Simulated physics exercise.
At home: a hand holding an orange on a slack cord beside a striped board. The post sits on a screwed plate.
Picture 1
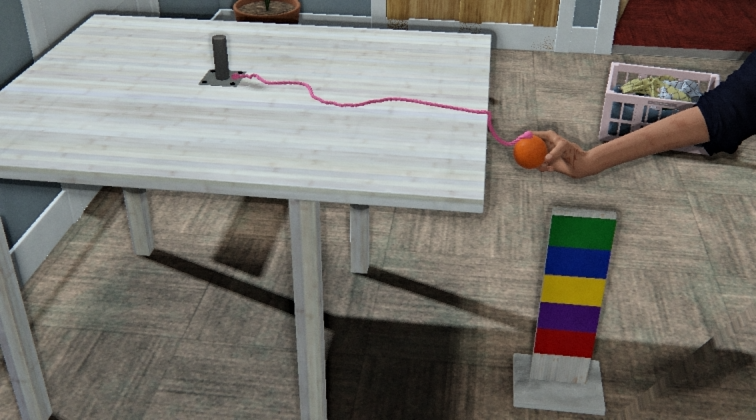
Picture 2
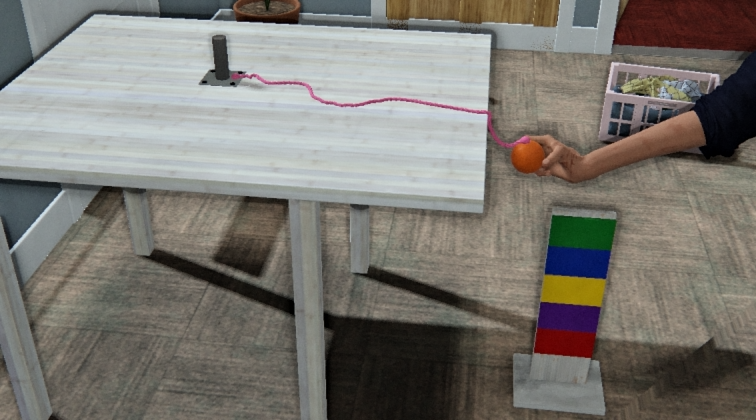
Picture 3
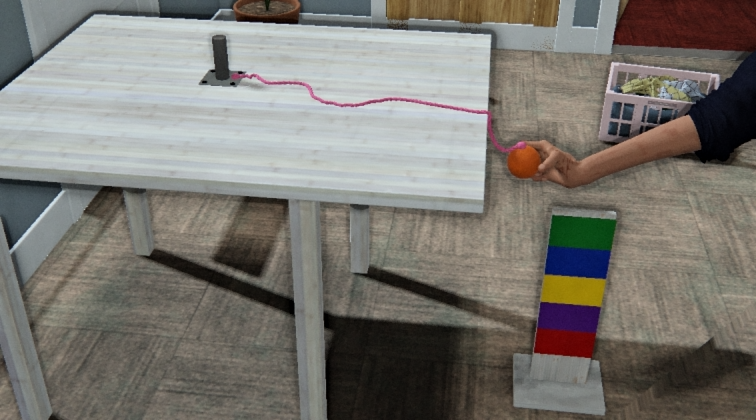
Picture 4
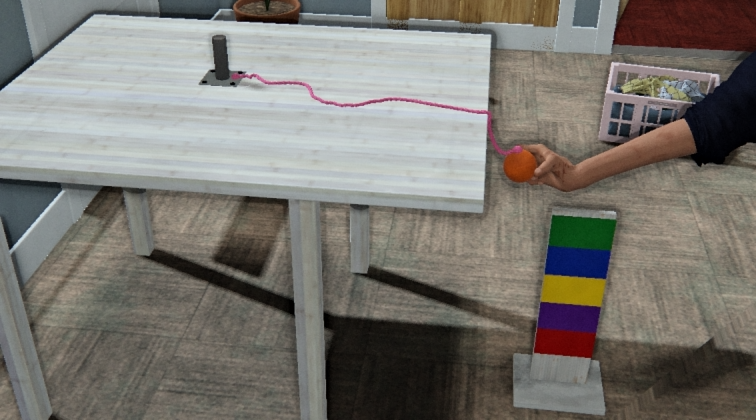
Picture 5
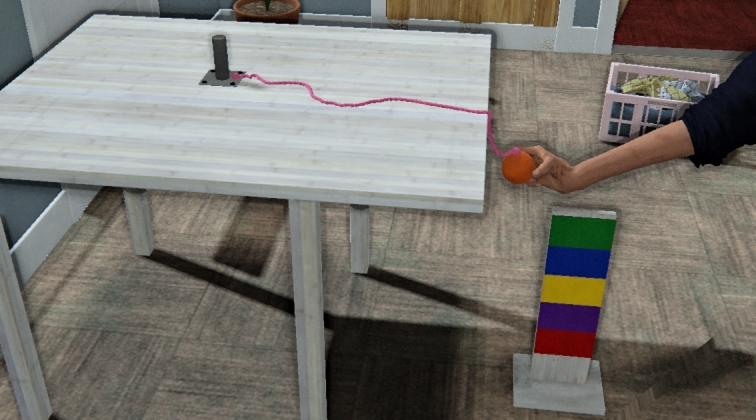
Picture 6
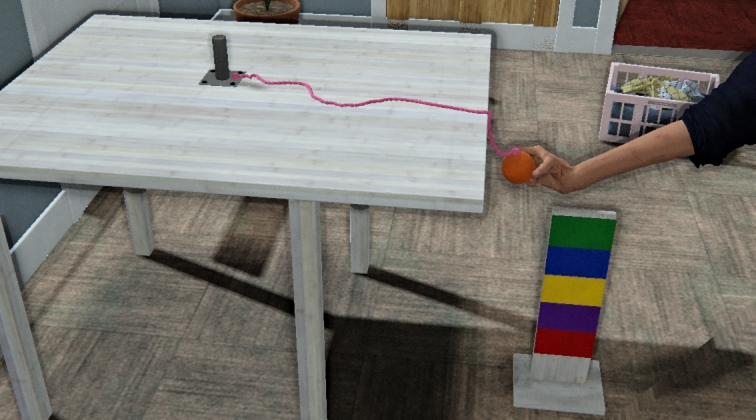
A hand lowers an orange ball on a pink cord slightly beside a table's edge.
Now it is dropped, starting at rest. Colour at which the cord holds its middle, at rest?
Green.
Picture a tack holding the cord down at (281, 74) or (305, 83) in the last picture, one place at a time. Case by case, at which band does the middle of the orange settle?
Results, in sequence: Green / green.
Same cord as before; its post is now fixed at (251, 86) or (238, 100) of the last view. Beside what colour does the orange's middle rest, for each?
First case: Blue. Second case: Blue.
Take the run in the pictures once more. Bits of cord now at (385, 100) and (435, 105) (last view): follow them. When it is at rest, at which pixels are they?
In that view they reach (428, 105) and (480, 112).
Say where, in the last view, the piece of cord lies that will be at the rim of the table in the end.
Around (447, 107).
Soon after, orange near (483, 212); level with green.
After that, orange near (473, 222); level with green.
In the end, orange near (480, 225); level with green. The cord holds its middle at green.
